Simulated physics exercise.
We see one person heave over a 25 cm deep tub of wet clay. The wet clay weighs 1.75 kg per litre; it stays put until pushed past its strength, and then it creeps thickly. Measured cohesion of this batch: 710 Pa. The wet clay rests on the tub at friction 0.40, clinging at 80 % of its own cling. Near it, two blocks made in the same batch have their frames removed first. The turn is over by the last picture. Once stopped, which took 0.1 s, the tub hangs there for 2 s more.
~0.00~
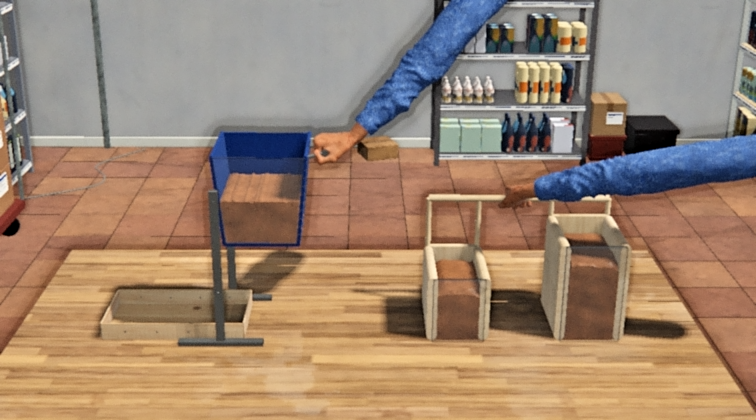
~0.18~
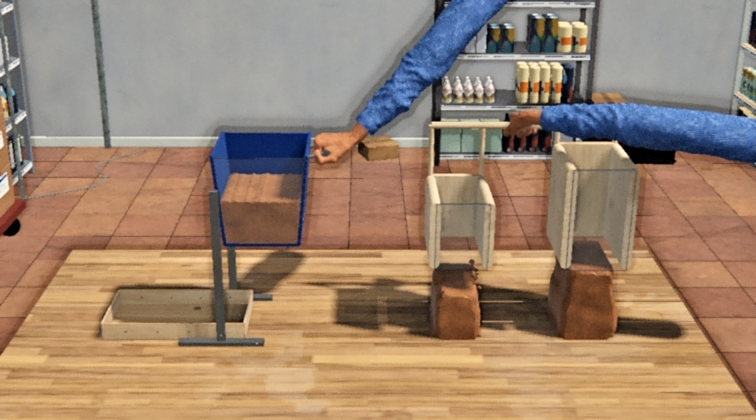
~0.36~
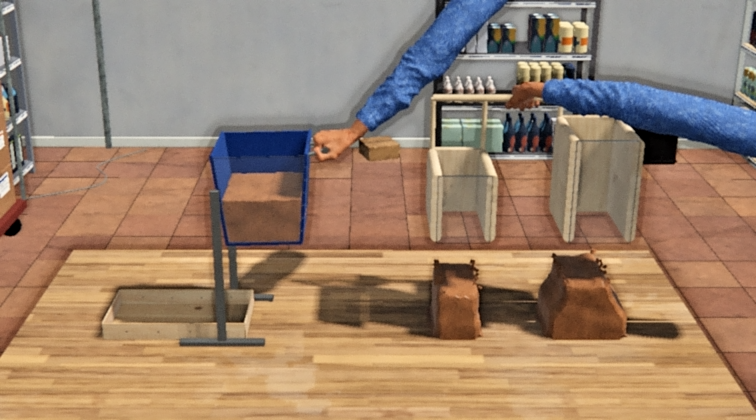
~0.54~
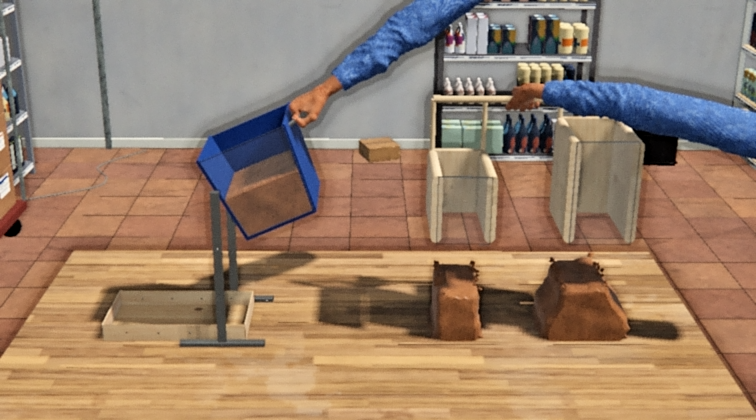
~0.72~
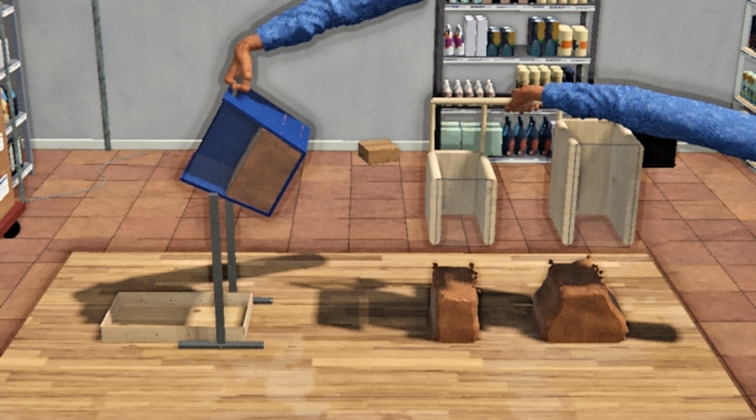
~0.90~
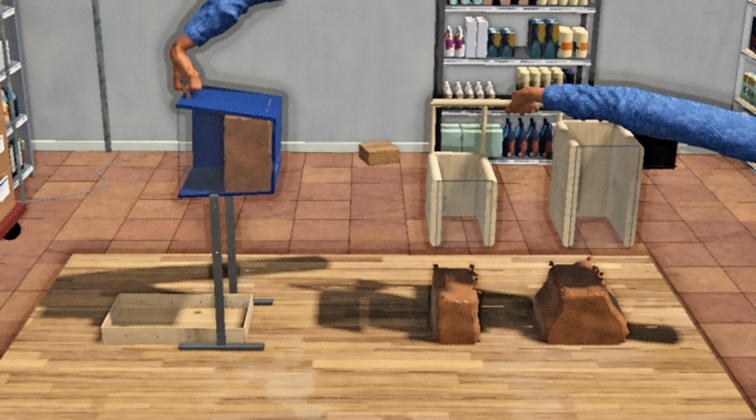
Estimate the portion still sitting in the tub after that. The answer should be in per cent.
The portion still in the tub is near 100 %.
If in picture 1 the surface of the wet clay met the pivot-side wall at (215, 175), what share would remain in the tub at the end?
70 %.
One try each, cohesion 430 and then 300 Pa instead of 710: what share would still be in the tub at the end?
The two runs give near 80 % and near 70 % respectively.
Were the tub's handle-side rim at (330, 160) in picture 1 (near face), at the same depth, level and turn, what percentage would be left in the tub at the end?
Roughly 65 %.
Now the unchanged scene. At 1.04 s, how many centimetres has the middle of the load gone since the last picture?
Shift: Roughly 2 cm.
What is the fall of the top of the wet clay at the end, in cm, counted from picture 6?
6 cm.
After 1.04 s, the tub is at 88 degrees and holds 100 %.
After 1.21 s, the tub is at 88 degrees and holds 100 %.
After 1.38 s, the tub is at 88 degrees and holds 100 %.
After 1.55 s, the tub is at 88 degrees and holds 100 %.
After 2.90 s, the tub is at 88 degrees and holds 100 %.
